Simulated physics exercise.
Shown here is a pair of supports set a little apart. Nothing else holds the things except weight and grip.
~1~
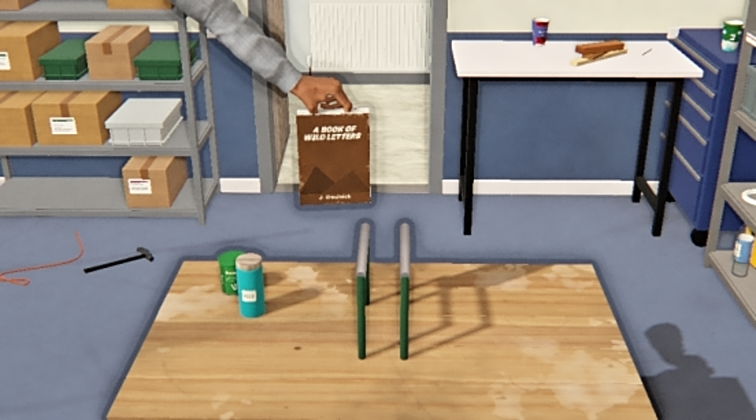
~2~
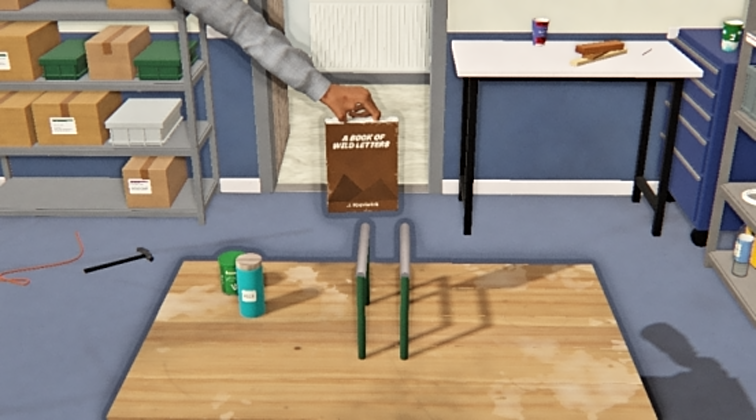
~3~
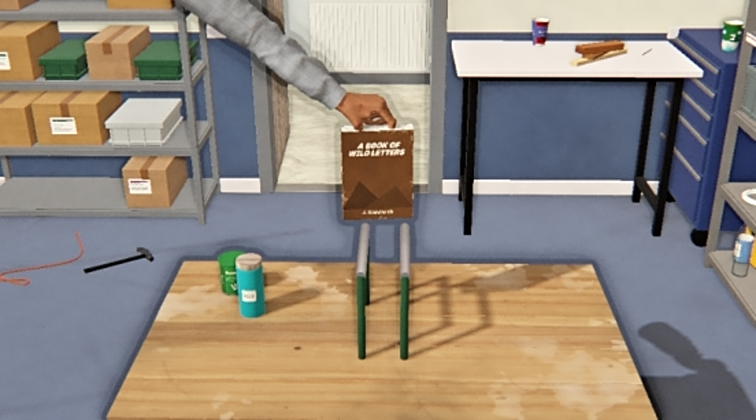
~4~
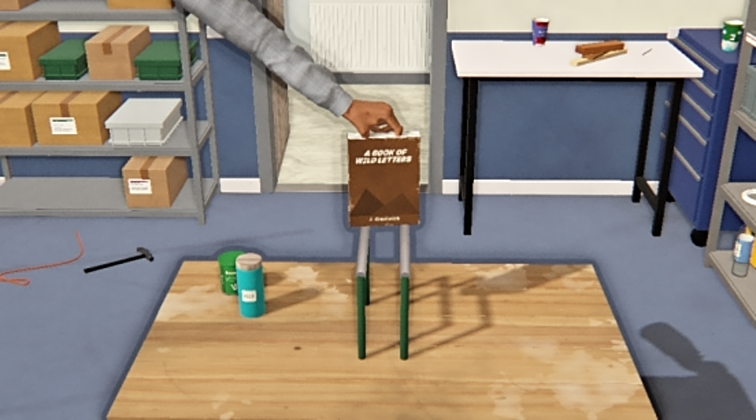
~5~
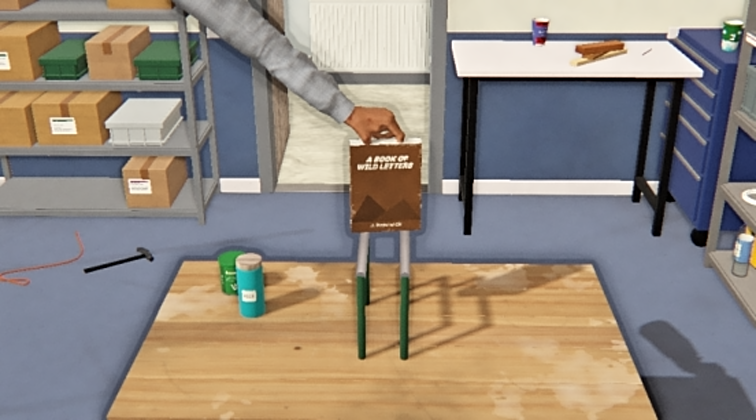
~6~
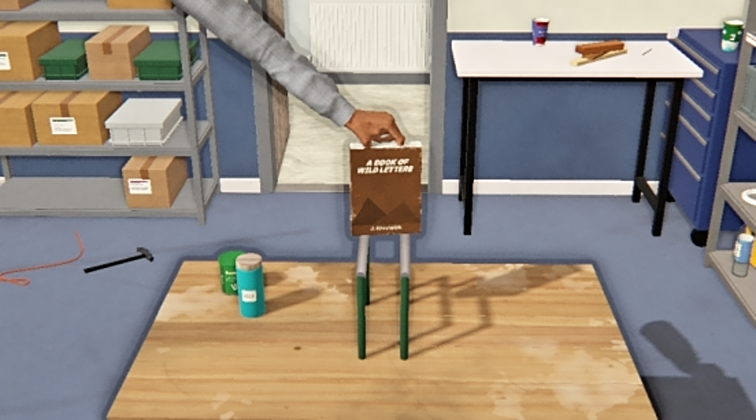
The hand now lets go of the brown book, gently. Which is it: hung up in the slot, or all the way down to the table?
I'd say it won't pass the gap at all.
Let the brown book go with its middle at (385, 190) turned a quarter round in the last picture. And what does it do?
Let go there, it makes it through.
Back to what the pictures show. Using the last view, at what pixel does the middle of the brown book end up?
It finishes at around (386, 205).
Then, 0.20 s on from there, brown book shifted a little near (386, 205).
Then, 0.40 s on from there, brown book resting near (386, 205).
In the end, moved from the start, brown book; the other 2 unmoved. At the end, from the last picture's camera, brown book near (386, 205). The book lodges.
